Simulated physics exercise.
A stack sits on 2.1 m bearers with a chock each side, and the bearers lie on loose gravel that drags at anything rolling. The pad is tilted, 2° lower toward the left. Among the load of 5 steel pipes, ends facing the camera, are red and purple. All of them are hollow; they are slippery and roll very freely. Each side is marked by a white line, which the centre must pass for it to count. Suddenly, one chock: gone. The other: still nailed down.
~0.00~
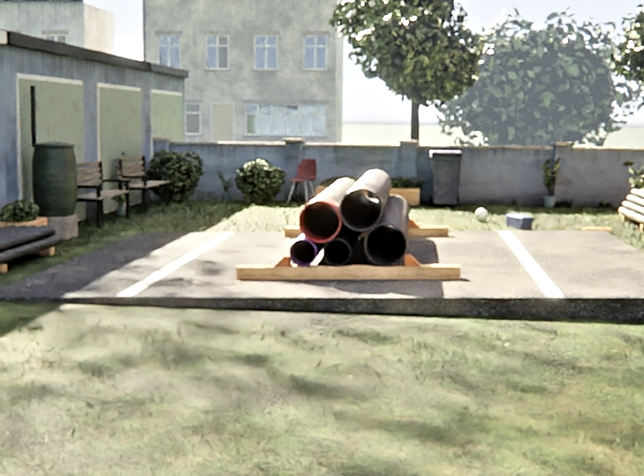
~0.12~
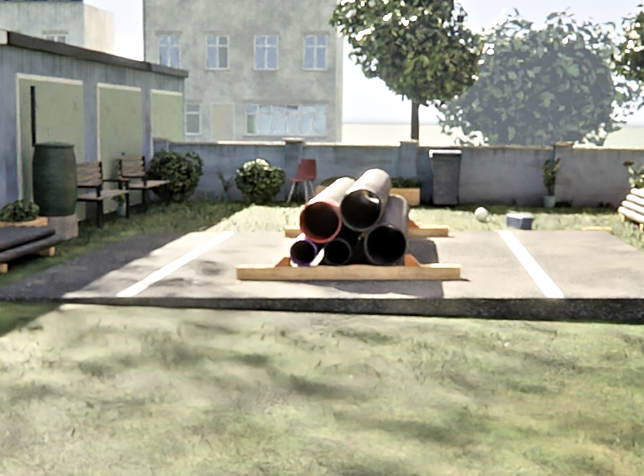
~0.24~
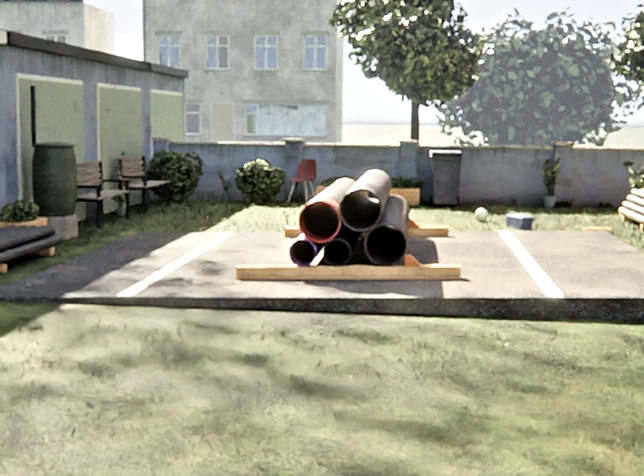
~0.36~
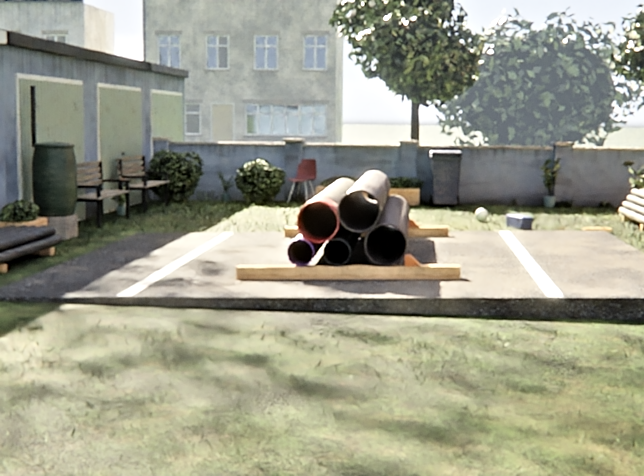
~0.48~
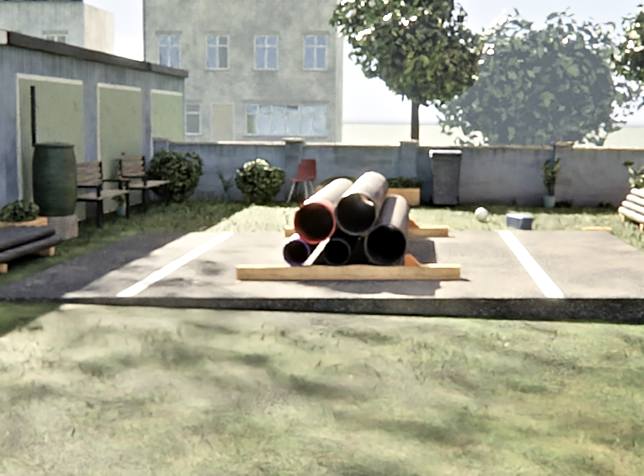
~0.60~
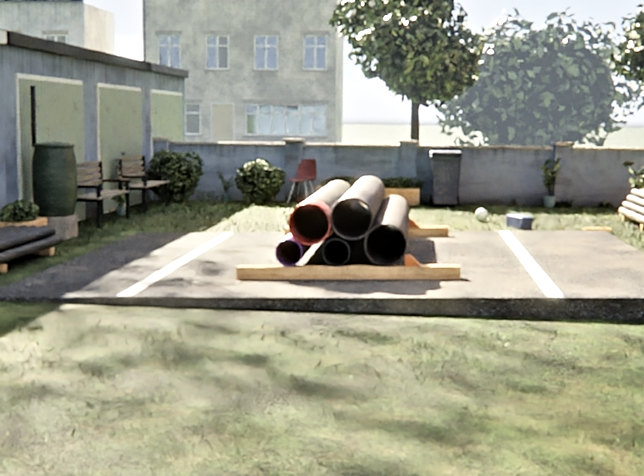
In a walled yard, stacked pipes on wooden bearers shifting slightly left, the purple one edging outward and the red one sinking a little.
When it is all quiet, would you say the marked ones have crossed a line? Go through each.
Red yes, it has; purple yes, it has.
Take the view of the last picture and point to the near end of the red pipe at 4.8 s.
Its near end sits close to (144, 259).
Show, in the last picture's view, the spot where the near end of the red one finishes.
Rest position in the last view: About (40, 259).
By 2.4 s, red is on the bearers, 50 cm from the bearers' left end, rolling left; purple is past the left line; 1 over a line so far.
By 4.8 s, red is past the left line; purple is past the left line; 2 over a line so far.
Finally (10.6 s), red is past the left line; purple is past the left line; 5 over a line so far.
